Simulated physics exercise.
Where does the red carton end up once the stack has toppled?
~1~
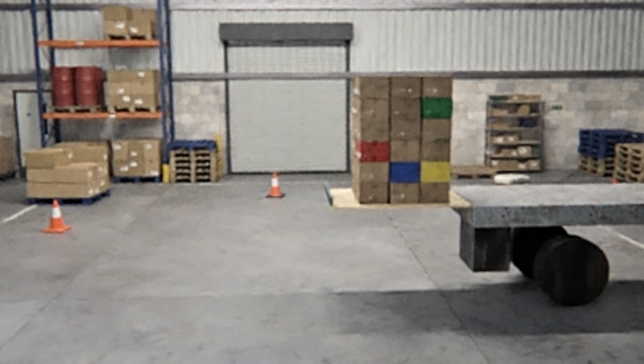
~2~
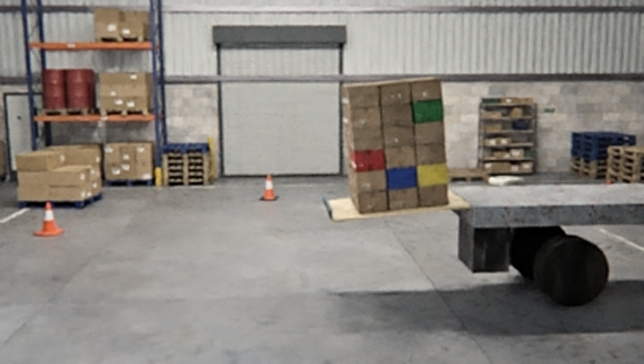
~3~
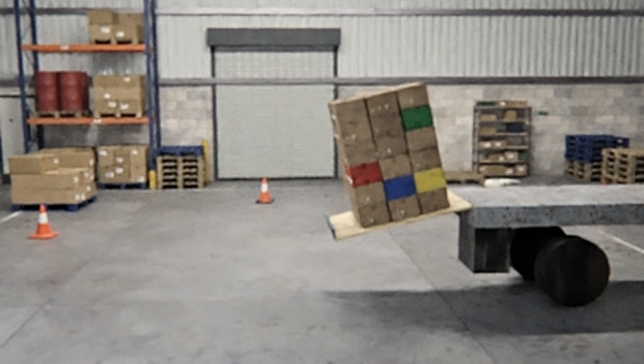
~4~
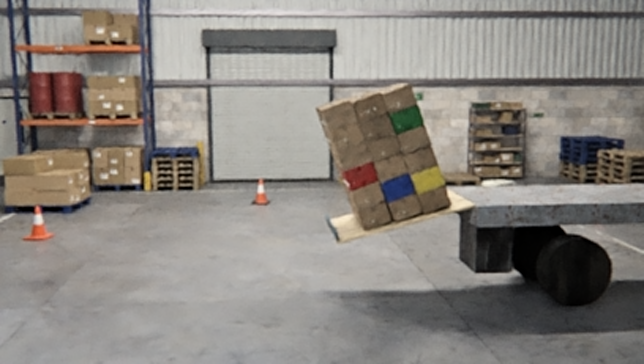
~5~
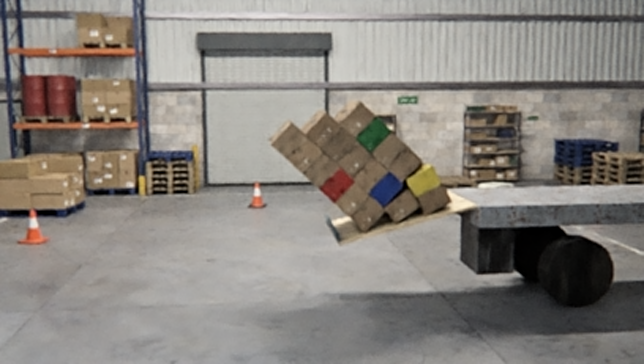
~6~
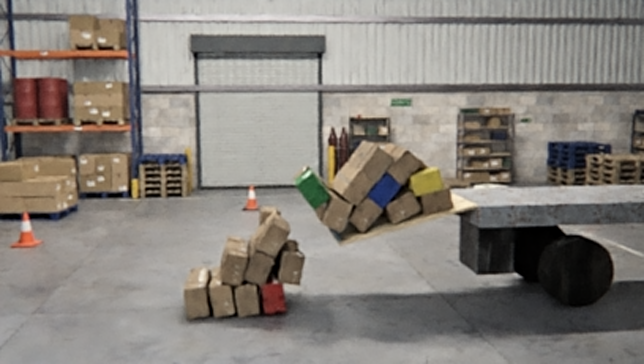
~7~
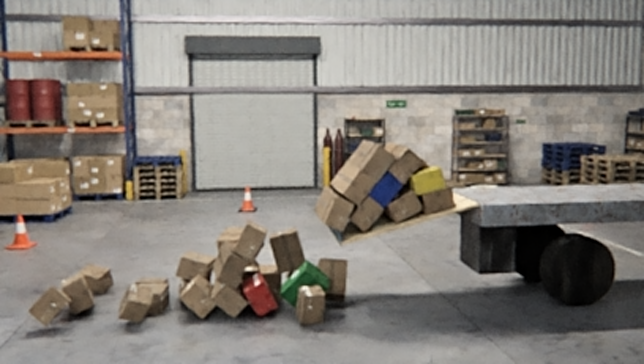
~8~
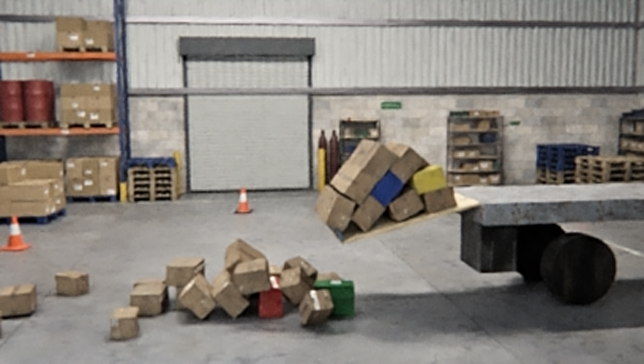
The red carton falls off the tilted flap and ends up on the warehouse floor among the other spilled cartons.
